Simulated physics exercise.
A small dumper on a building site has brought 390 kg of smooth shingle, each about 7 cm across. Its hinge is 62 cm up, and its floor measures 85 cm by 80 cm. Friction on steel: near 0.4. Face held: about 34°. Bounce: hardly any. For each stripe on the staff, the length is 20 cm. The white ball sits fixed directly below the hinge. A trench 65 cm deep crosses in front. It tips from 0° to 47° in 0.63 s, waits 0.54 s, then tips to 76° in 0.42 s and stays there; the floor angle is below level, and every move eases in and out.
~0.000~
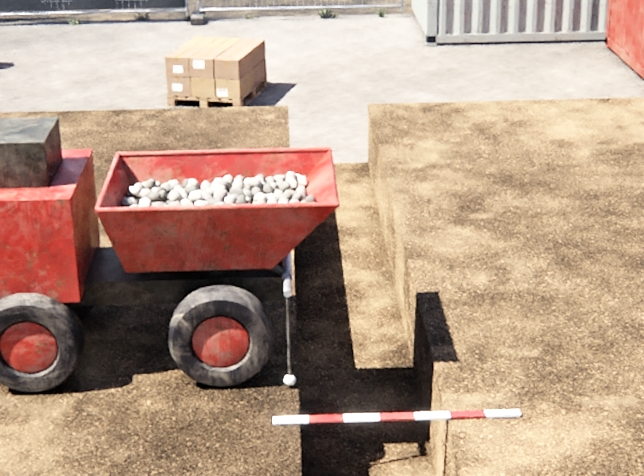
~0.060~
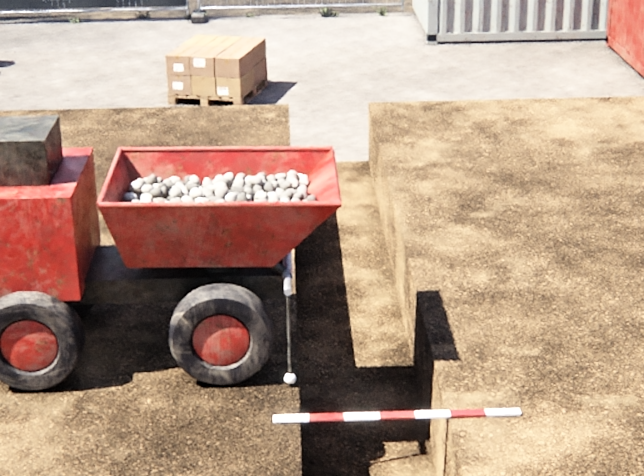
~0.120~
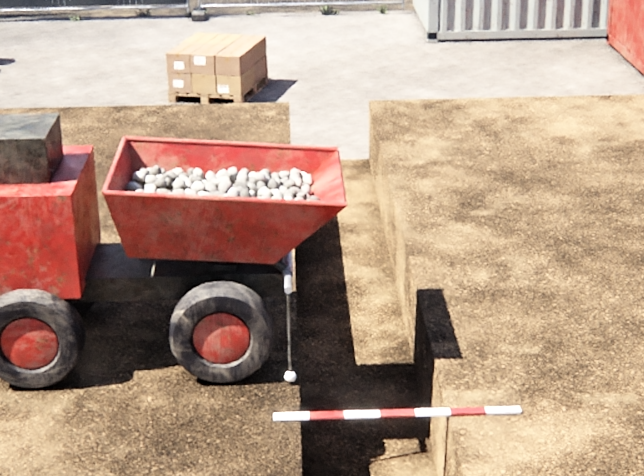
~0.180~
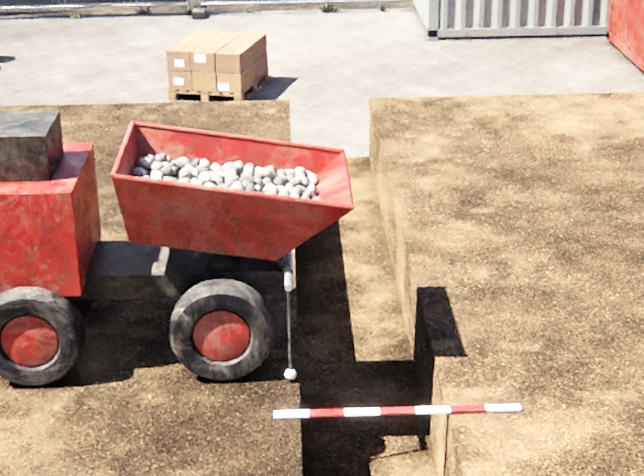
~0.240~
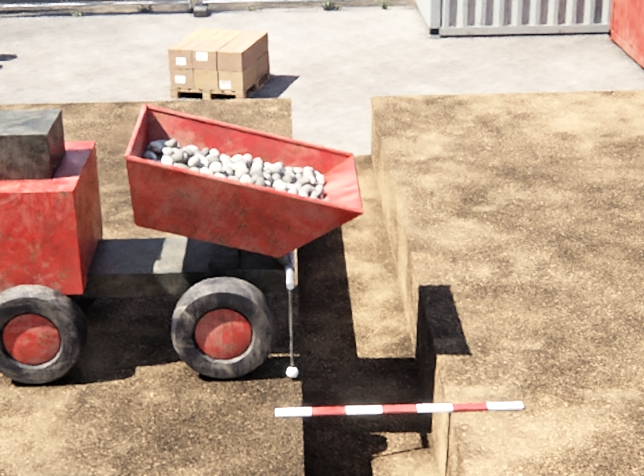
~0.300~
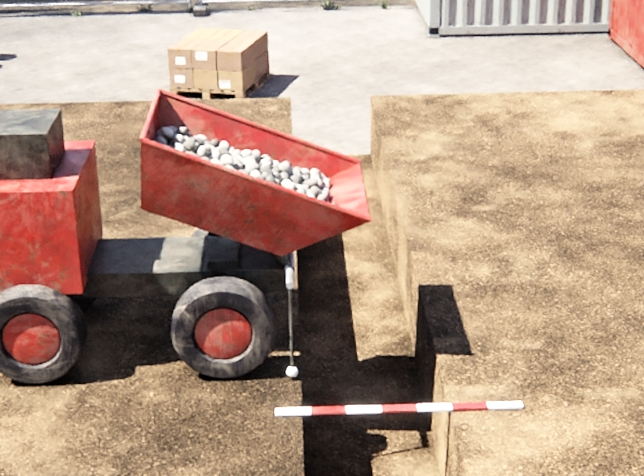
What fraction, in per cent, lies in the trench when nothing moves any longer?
The fraction is about 45 per cent.
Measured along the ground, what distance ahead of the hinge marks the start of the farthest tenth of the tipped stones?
About 150 cm ahead of the hinge.
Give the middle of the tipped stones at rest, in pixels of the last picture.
The middle should be near (445, 329).
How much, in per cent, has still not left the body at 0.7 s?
100%, roughly.
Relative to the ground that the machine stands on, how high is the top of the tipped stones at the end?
Around 20 cm above it, I'd say.
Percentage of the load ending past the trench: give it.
I'd put it at around 55 per cent.
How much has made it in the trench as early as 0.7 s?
Around 0 per cent of it.
After 0.5 s the floor is at 39°; 100 % in the body; the foremost stones are at (347, 221).
After 0.7 s the floor is at 47°; 100 % in the body; the foremost stones are at (383, 225).
After 2.0 s the floor is at 76°; 14 % in the body, 40 % in the trench, 46 % past the trench; the foremost stones are at (602, 325).
After 4.6 s the floor is at 76°; 0 % in the body, 45 % in the trench, 55 % past the trench; the foremost stones are at (617, 305).
